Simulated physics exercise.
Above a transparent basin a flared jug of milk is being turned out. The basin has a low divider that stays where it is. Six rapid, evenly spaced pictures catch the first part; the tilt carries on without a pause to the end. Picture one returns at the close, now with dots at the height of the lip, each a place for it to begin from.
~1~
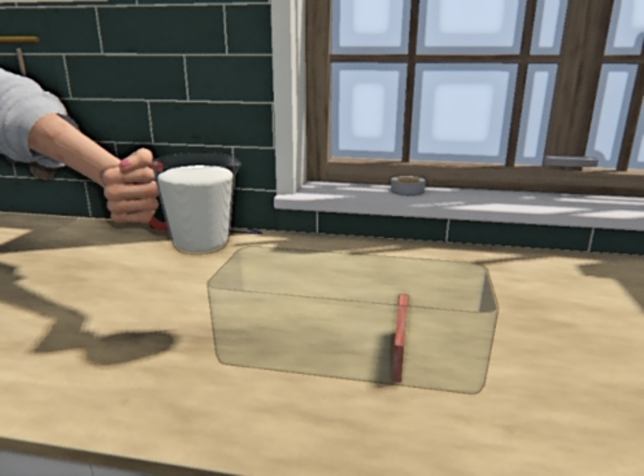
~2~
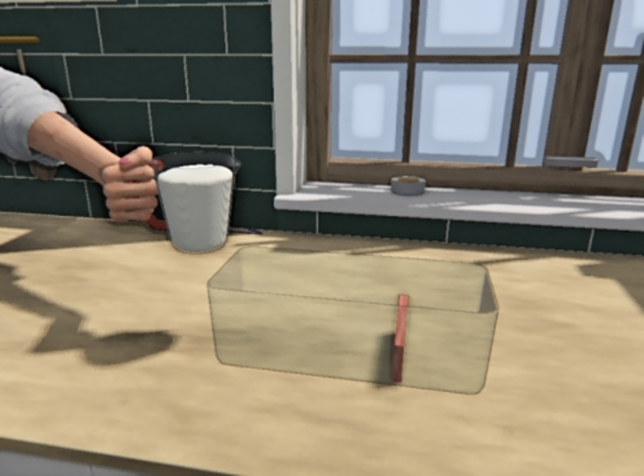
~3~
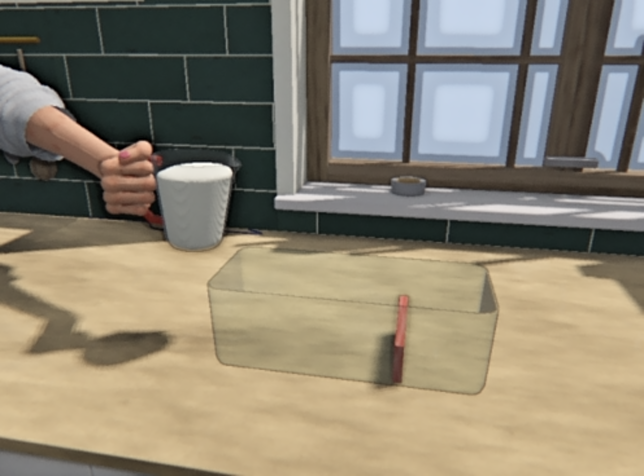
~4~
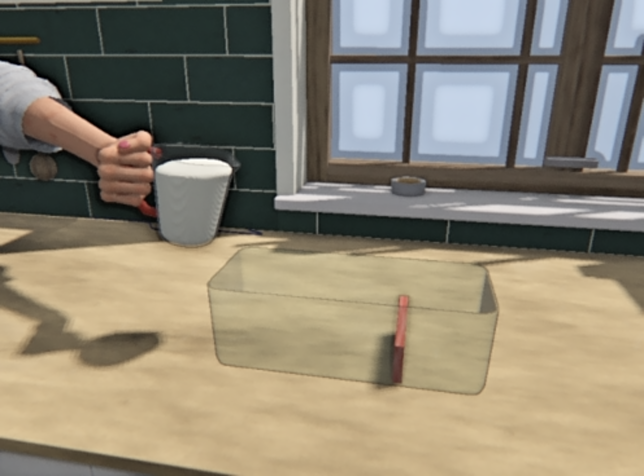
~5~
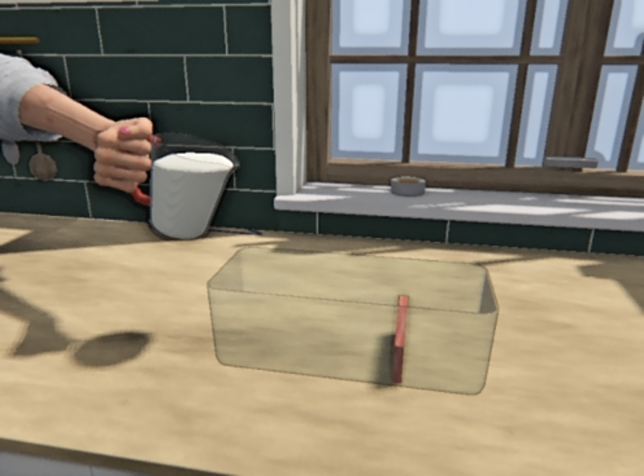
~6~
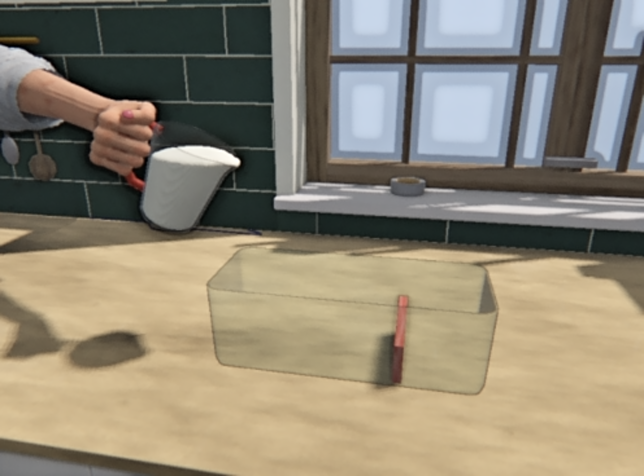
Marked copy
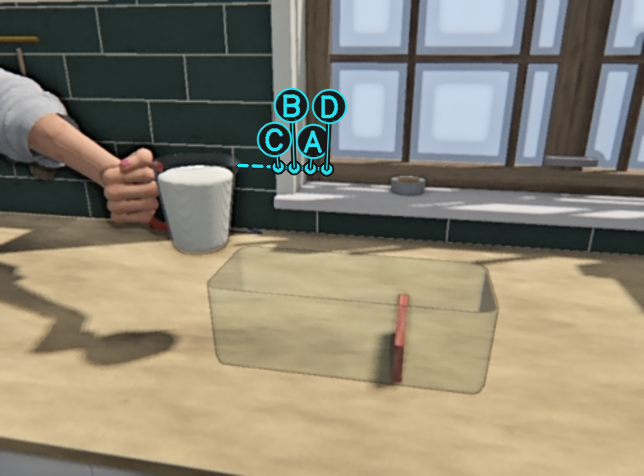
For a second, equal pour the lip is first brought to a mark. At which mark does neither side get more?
Choose D.
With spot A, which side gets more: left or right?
More ends on the left.
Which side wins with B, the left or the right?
The left side.
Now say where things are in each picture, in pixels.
The first frame shows upright, lip at (238, 165); basin from (217, 358) to (484, 390); top of the wall at (402, 318); nothing has left yet.
The second frame shows upright, lip at (238, 165); nothing has left yet.
The third frame shows tipped about 4°, lip at (238, 165); nothing has left yet.
The fourth frame shows tipped about 10°, lip at (238, 166); nothing has left yet.
The fifth frame shows tipped about 17°, lip at (237, 165); nothing has left yet.
The sixth frame shows tipped about 26°, lip at (237, 165); nothing has left yet.
In cyan, A at (310, 168); B at (294, 167); C at (278, 167); D at (326, 169).
Choosing A, about 92 % ends left of the wall and 6 % right of it.
Choosing B, about 95 % ends left of the wall and 3 % right of it.
Choosing C, about 93 % ends left of the wall and 4 % right of it; 3 % is lost outside.
Choosing D, about 49 % ends left of the wall and 50 % right of it.
